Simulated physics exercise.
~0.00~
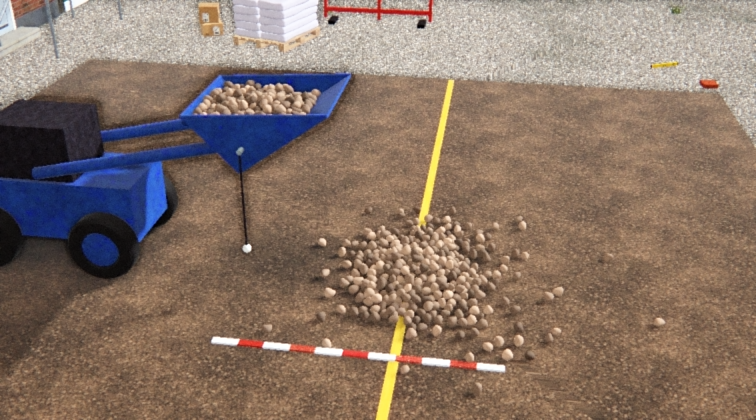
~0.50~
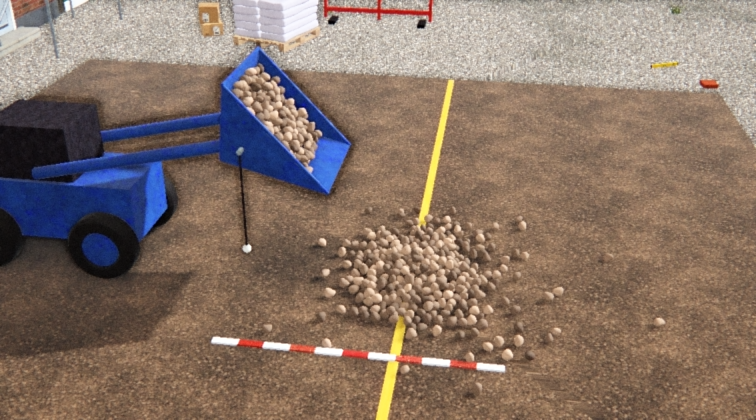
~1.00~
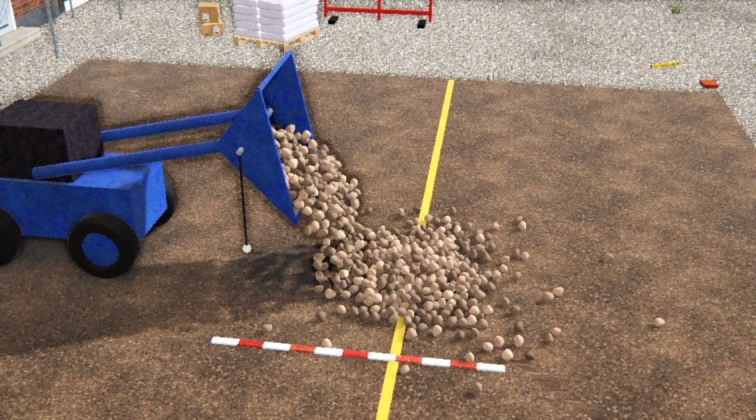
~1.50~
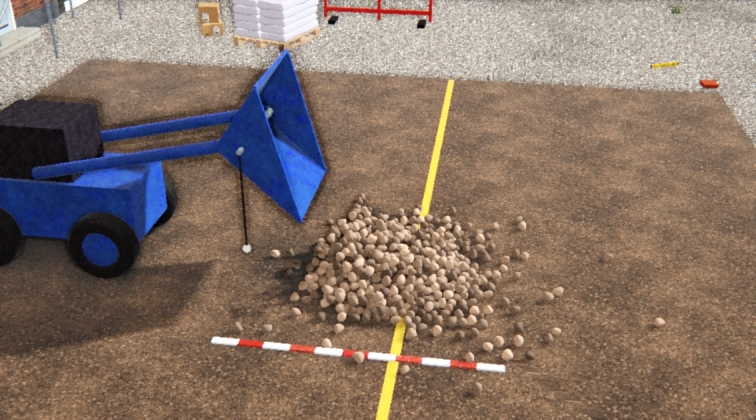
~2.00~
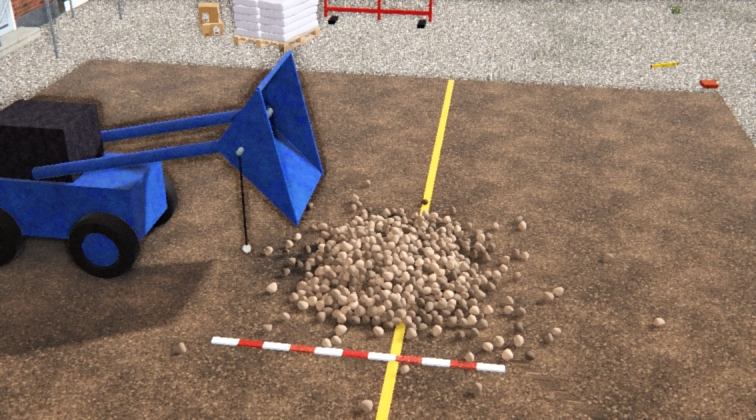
A blue loader with a dark block on its back stands at the left of a brown dirt yard, seen from above, its raised bucket full of round tan stones. A loose heap of similar stones already lies across a yellow line, behind a red and white striped pole, with pale gravel beyond. The bucket tips forward to the right, and its stones slide toward the lower edge. Tilting steeper, it pours them onto the near left side of the heap. The emptied bucket stays tipped, and the broader heap rests mostly left of the line, with a few strays around it.
